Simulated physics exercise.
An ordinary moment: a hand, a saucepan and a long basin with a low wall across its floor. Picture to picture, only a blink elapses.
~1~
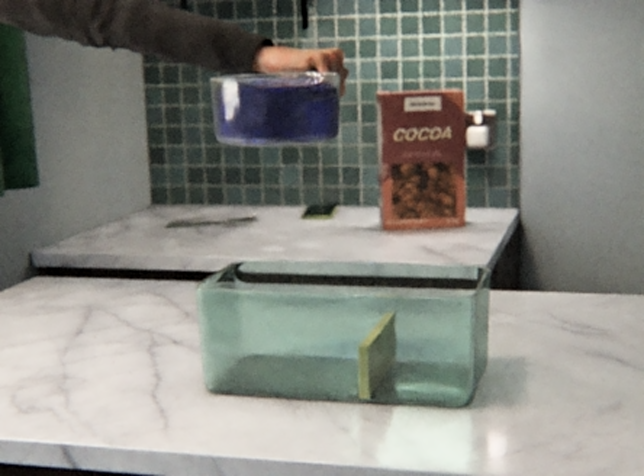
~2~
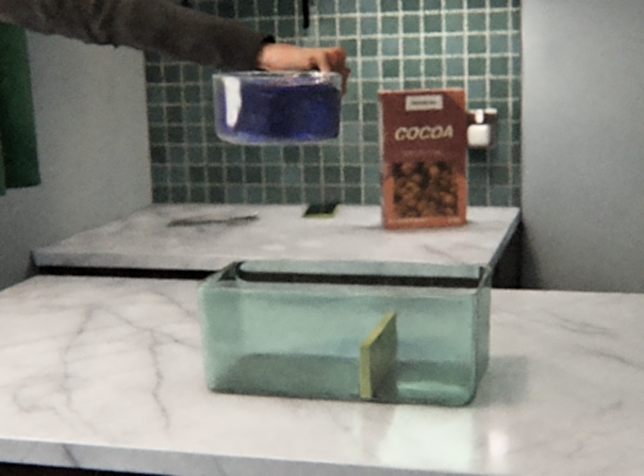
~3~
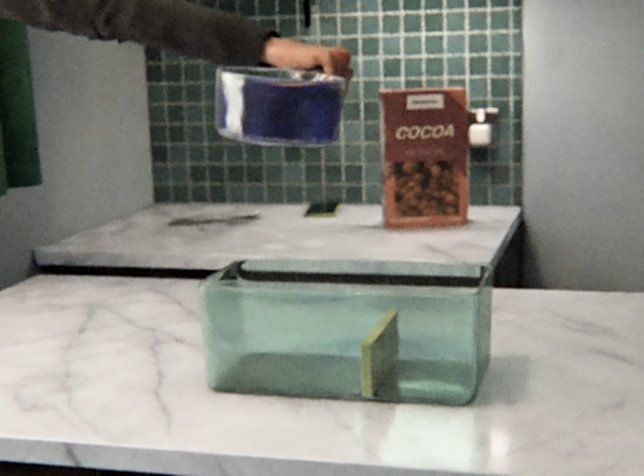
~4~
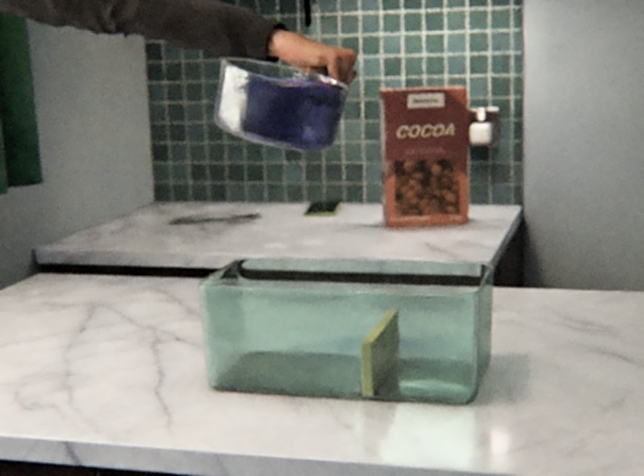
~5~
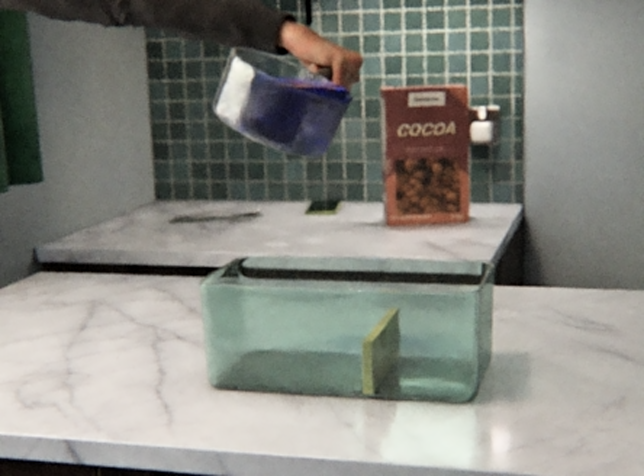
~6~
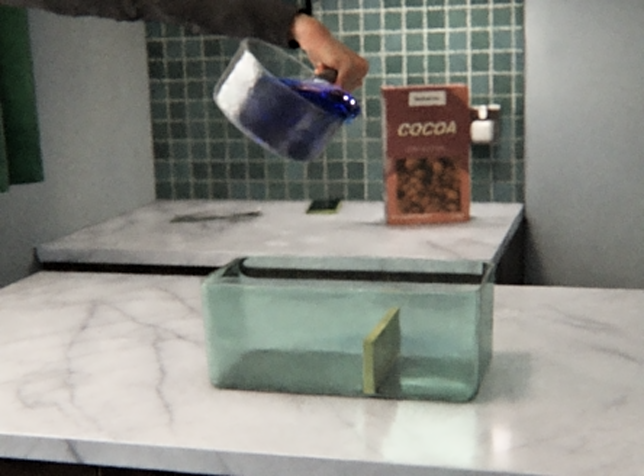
In a kitchen with green tiles, a hand held a clear pan of blue liquid above a long glass basin, then tilted it rightward, slowly at first, until liquid reached over its edge.
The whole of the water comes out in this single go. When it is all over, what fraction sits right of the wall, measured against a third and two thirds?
It finishes at between a third and two thirds.
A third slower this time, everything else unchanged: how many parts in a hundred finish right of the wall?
About 65 per cent.
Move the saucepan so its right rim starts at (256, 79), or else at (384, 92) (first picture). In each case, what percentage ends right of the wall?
It comes out at around 10 percent and then around 80 percent.
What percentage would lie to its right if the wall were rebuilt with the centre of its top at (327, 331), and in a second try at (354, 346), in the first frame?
First some 85, then 65 per cent.
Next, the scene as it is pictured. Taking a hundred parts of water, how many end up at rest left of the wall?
Around 45 %.
A moment on, the saucepan is tipped right over and 15 per cent is still to pour, 1 is left of the wall and 23 right of it.
Next, the saucepan is tipped right over and 2 per cent is still to pour, 25 is left of the wall and 55 right of it.
Then the saucepan is tipped right over and 0 per cent is still to pour, 37 is left of the wall and 45 right of it.
Later the saucepan is tipped right over and 0 per cent is still to pour, 46 is left of the wall and 49 right of it.
Finally, 46 per cent lies left of the wall, 49 right of it and 5 outside.
